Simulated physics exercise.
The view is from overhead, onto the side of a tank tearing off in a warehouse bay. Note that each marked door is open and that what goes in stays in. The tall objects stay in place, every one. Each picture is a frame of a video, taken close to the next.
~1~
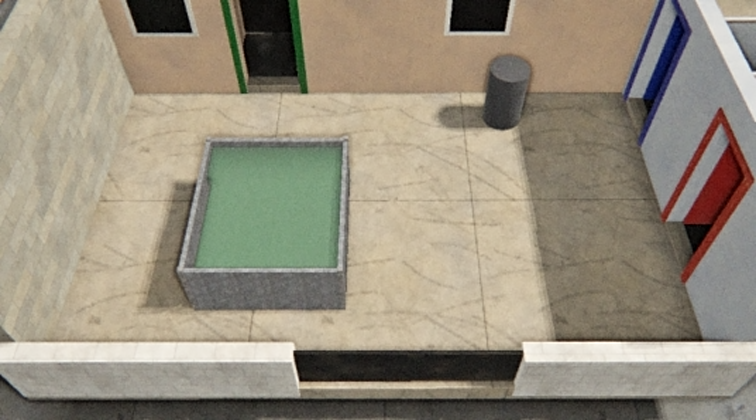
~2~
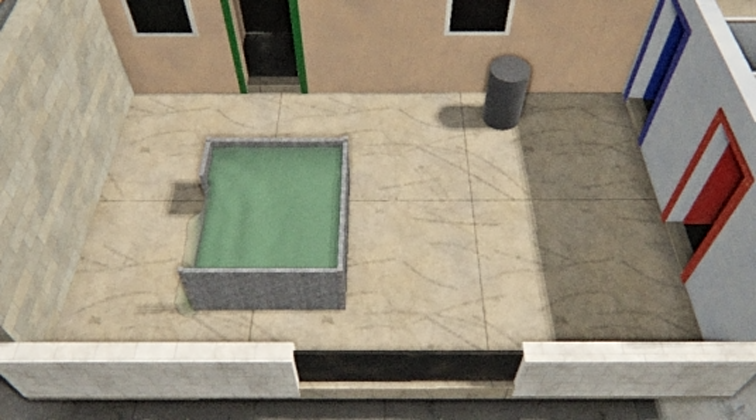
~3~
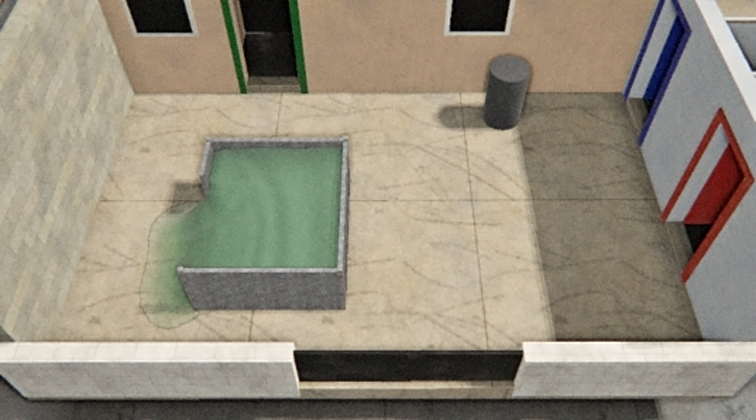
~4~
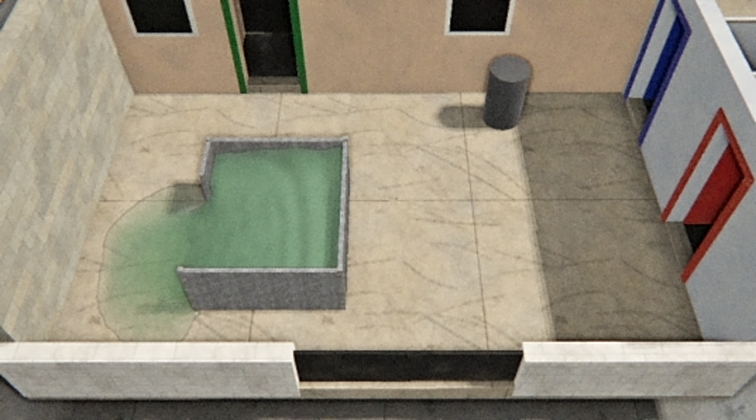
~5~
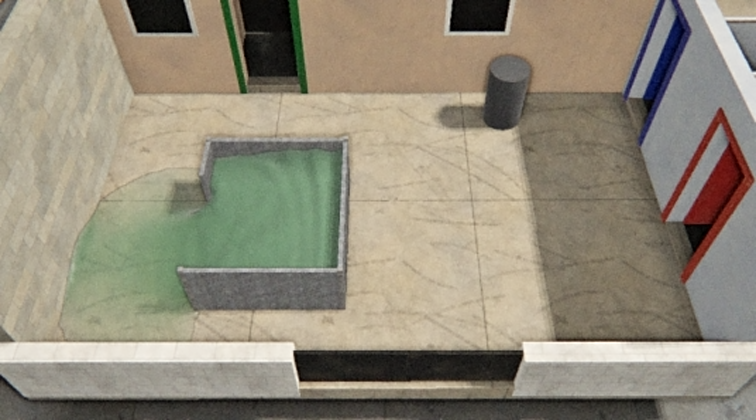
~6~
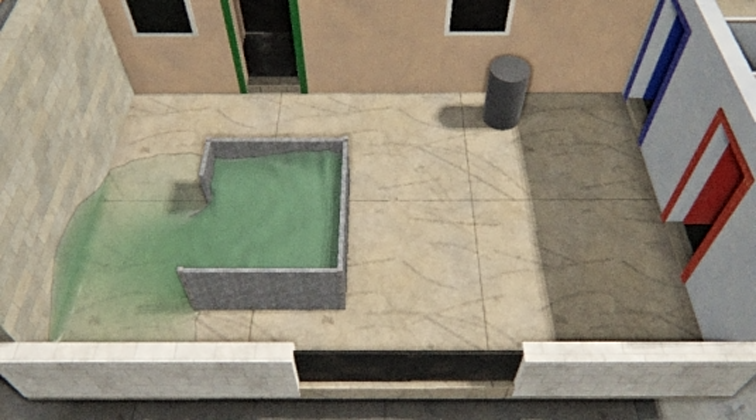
Green water poured out of a square gray tank in a walled bay after its left side tore open, spreading across the pale floor to the left until it ran up against the stone wall.
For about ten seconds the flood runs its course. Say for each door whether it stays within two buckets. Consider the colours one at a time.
My prediction: I predict the green door will remain at two buckets or below; I predict the red door will overshoot two buckets; I predict the blue door will remain at two buckets or below.
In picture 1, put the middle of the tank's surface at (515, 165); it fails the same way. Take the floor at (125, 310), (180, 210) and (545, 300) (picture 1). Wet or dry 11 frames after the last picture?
Soaked, soaked, spared.
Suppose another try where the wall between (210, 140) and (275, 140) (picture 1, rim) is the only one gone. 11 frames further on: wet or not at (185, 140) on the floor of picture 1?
Answer: Soaked.
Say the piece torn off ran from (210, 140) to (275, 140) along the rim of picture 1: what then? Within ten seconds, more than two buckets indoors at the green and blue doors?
Looking at both, I'd say the green door crosses the line and the blue door doesn't reach it.
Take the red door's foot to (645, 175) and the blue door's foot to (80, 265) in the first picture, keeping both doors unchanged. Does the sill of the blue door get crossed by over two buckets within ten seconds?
Lab note: Blue door exceeds it.
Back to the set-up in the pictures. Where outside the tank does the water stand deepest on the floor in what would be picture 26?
I'd point to (132, 106).
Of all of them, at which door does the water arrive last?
I'd say the door marked blue.
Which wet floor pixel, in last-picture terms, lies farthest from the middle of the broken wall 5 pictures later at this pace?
My best guess is about (134, 98).
A moment on, water covers 15 % of the floor; the green door not reached, the red door not reached, the blue door not reached.
Next, water covers 30 % of the floor; the green door wet at the sill, nothing in, the red door not reached, the blue door not reached.
Then, water covers 55 % of the floor; the green door wet at the sill, nothing in, the red door not reached, the blue door not reached.
Later, water covers 95 % of the floor; the green door wet at the sill, nothing in, the red door over two buckets in, the blue door wet at the sill, nothing in.
In the end, water covers 100 % of the floor; the green door wet at the sill, nothing in, the red door far over two buckets in, the blue door under two buckets in.
